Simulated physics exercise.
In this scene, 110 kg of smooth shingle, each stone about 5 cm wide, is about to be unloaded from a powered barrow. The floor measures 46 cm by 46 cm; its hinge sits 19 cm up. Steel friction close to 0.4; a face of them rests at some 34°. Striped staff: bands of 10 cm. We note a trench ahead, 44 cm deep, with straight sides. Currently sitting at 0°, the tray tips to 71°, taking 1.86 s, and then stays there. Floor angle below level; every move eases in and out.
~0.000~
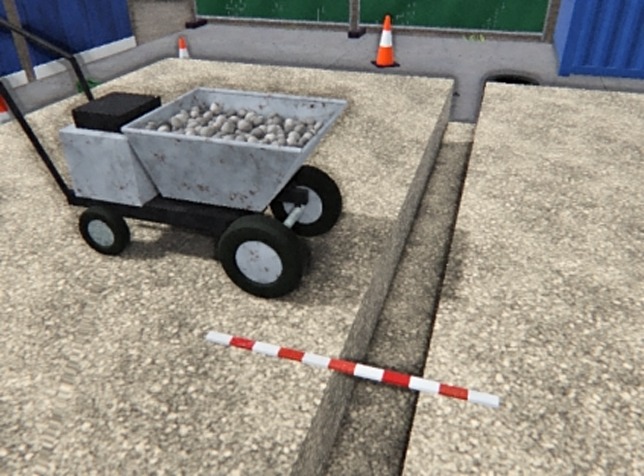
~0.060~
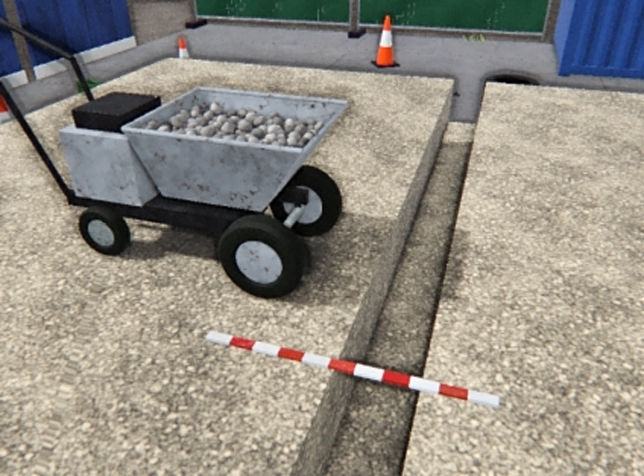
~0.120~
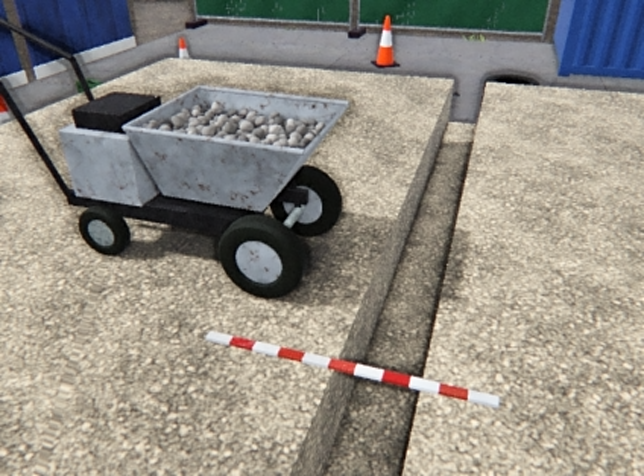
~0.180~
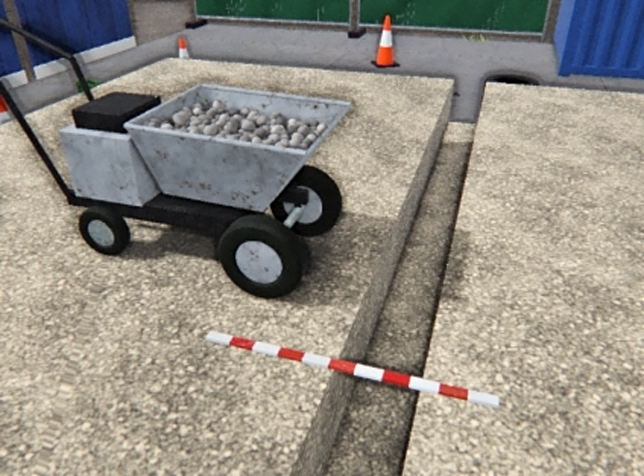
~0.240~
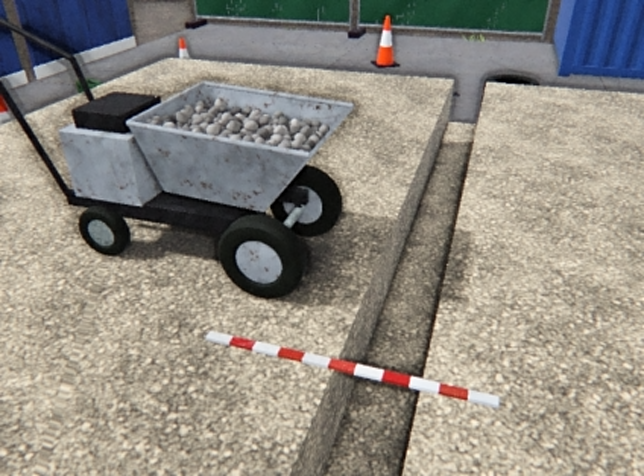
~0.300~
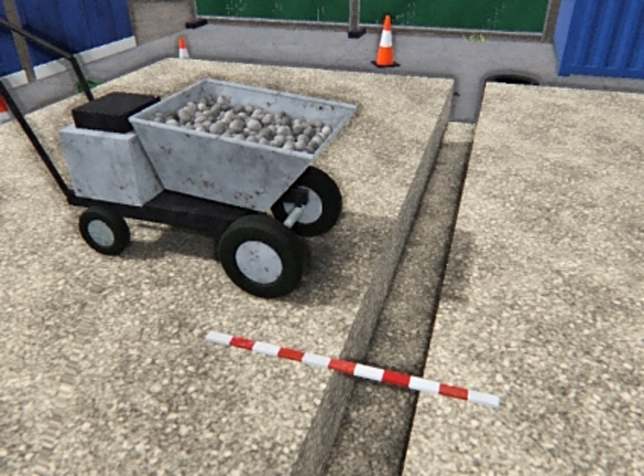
On a pale gravelly yard cut by a narrow straight-sided trench, seen from above at an angle, blue containers and a green panel stand at the back. A grey barrow with black-tyred wheels and a tray of grey stones sits left of the trench, near orange cones and a red-and-white staff lying across the gap. The tray slowly tilts slightly down toward the right, its stones shifting a little, while the camera stays still.
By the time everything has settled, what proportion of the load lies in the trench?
About 68 percent of the load.
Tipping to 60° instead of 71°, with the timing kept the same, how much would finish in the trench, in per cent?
Expect roughly 55 per cent.
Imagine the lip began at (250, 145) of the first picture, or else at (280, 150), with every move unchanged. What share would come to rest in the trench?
The first gives about 100 percent and the second about 95 percent.
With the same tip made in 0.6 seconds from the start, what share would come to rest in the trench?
Roughly 45 per cent would.
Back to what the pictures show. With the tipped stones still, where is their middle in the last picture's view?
Around (419, 344).
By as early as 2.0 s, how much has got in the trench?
Close to 30 per cent has got there by then.
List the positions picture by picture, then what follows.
Lip at (302, 152), floor tilted 0°, highest stones at (235, 122), in the first frame.
The tray is at 0°, its lip at (302, 152); the top of the load is at (236, 122); the stones move at 0.1 m/s on average, in the second frame.
Lip at (304, 153), floor tilted 1°, highest stones at (228, 121); the stones move at 0.1 m/s on average, in the third frame.
The tray is at 2°, its lip at (306, 154); the top of the load is at (207, 117); the stones move at 0.2 m/s on average, in the fourth frame.
The tray is at 3°, its lip at (309, 156); the top of the load is at (201, 114); the stones move at 0.2 m/s on average, in the fifth frame.
The tray is at 5°, its lip at (313, 158); the top of the load is at (204, 111); the stones move at 0.2 m/s on average, in the sixth frame.
After 1.4 s the floor is at 60°; 98 % in the tray, 2 % in the trench; the foremost stones are at (416, 261).
After 2.0 s the floor is at 71°; 48 % in the tray, 30 % in the trench, 22 % past the trench; the foremost stones are at (552, 308).
After 2.3 s the floor is at 71°; 22 % in the tray, 47 % in the trench, 31 % past the trench; the foremost stones are at (607, 309).
After 4.3 s the floor is at 71°; 0 % in the tray, 68 % in the trench, 32 % past the trench; the foremost stones are at (625, 333).
